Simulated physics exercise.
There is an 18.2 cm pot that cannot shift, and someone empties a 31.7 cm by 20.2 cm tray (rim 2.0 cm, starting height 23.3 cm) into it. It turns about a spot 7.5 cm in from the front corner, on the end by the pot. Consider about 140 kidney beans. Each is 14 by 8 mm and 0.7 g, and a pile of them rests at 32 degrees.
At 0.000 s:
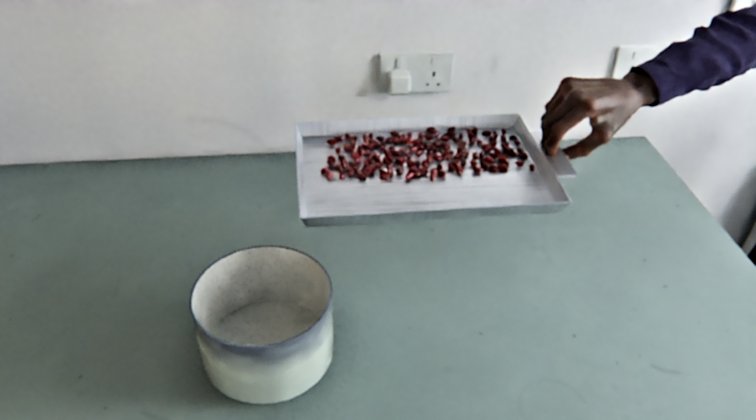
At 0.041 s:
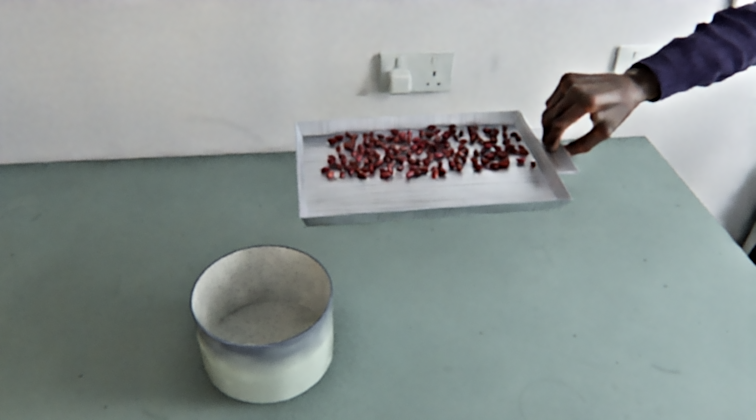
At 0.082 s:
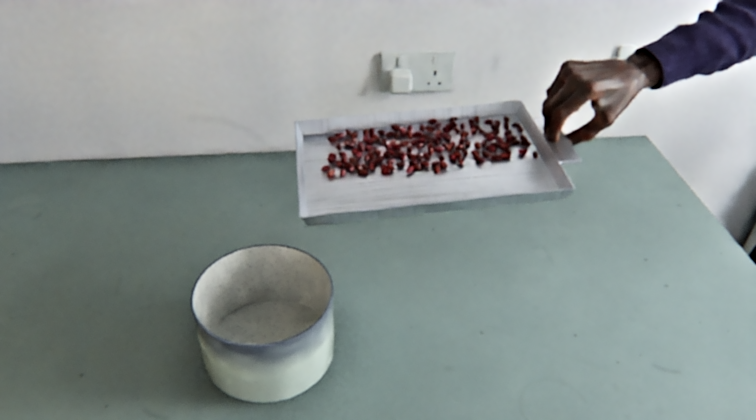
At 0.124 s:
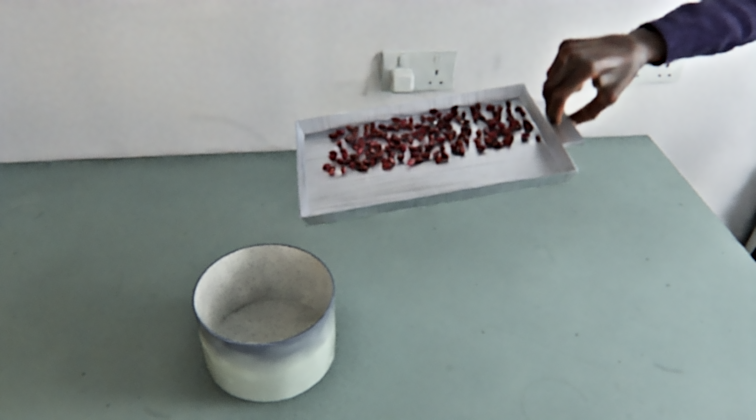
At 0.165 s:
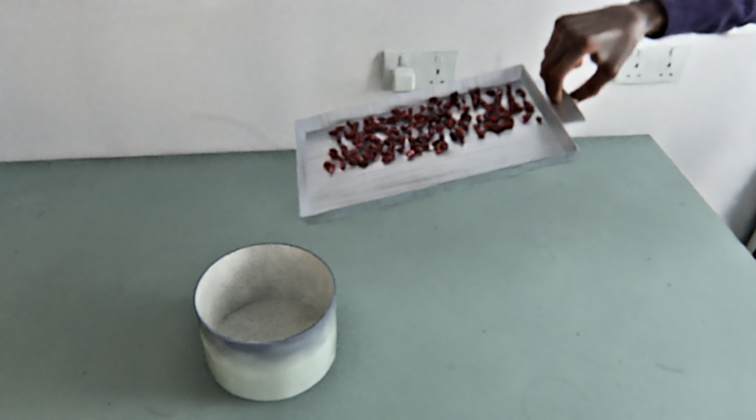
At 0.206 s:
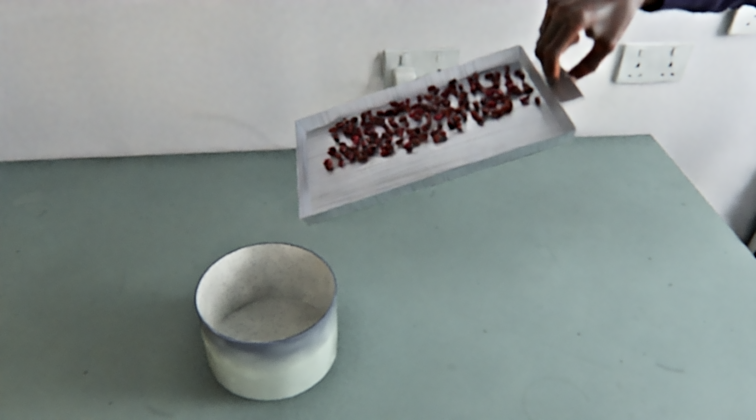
A shallow grey tray scattered with dark red beans starts out level above a green table, a hand gripping its right end, with a round open pot below to the left. The hand raises that end, slowly then faster, and the tray slants down to the left while the beans stay spread across it.
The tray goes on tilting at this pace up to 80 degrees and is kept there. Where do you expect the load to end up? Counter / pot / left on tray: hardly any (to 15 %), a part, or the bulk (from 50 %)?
Counter = the bulk, pot = a part, tray = hardly any.
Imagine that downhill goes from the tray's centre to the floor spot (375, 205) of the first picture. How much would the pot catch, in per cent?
Some 95 per cent.
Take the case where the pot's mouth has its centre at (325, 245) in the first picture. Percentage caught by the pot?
Estimate: ~ 10 %.
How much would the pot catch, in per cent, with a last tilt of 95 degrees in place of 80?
It would be near 35 per cent.
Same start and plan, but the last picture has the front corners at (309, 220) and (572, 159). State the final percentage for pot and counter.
Per cent by place - pot 100, counter 0.
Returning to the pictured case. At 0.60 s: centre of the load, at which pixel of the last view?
Approximately (299, 152) in the last picture.
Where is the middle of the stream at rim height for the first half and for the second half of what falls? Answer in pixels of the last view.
Early half: About (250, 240); late half: (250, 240).
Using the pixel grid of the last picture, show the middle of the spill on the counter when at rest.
I'd put it near (207, 270).
After 0.44 s, tilt 50 degrees; the tray holds 100 %, the pot 0 %.
Then, at 0.60 s, tilt 70 degrees; the tray holds 90 %, the pot 0 %.
After 0.88 s, tilt 80 degrees; the tray holds 10 %, the pot 30 %.
In the end, at 2.3 s, counter 65 %, pot 35 %, tray 5 %.
